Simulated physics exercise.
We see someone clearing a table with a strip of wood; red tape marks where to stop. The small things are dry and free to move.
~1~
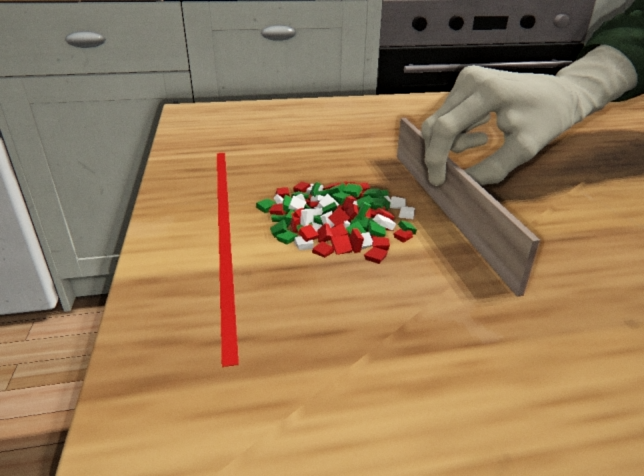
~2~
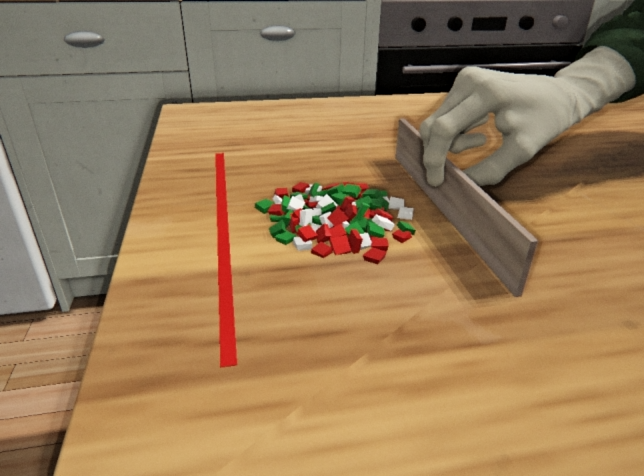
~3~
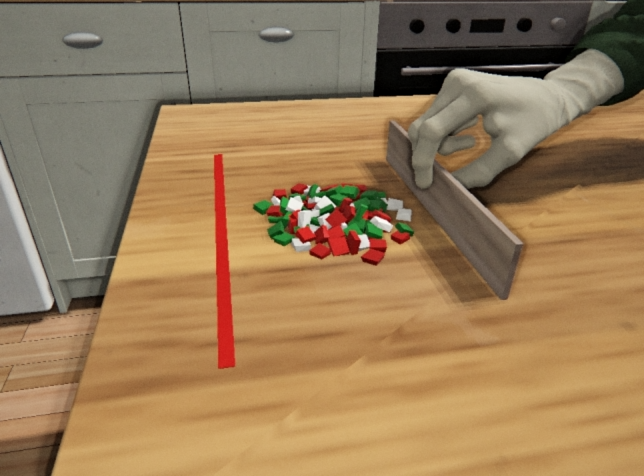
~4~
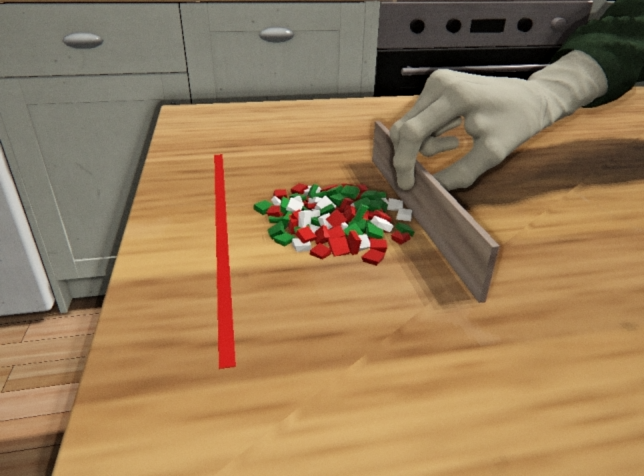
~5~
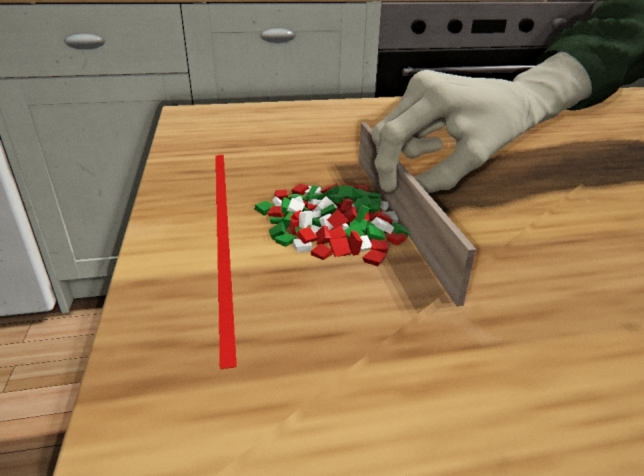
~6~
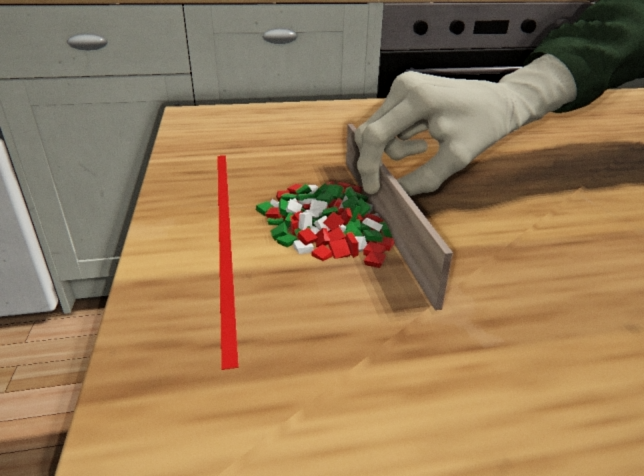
Gloved hand sliding a wooden strip leftward across a table, pushing into a heap of red, green and white tiles.
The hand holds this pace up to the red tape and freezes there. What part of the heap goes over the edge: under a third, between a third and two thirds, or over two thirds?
The floor gets under a third.
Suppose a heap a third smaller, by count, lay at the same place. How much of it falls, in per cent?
Close to 0 per cent.
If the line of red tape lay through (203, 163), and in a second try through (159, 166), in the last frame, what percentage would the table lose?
First some 40, then 100 per cent.
Shortly afterwards, strip of wood still moving, near (298, 177); heap all on the table, its front near (191, 220).
Next, strip of wood stopped at the red tape; heap a little over the edge.
In the end, strip of wood stopped at the red tape; heap a little over the edge.
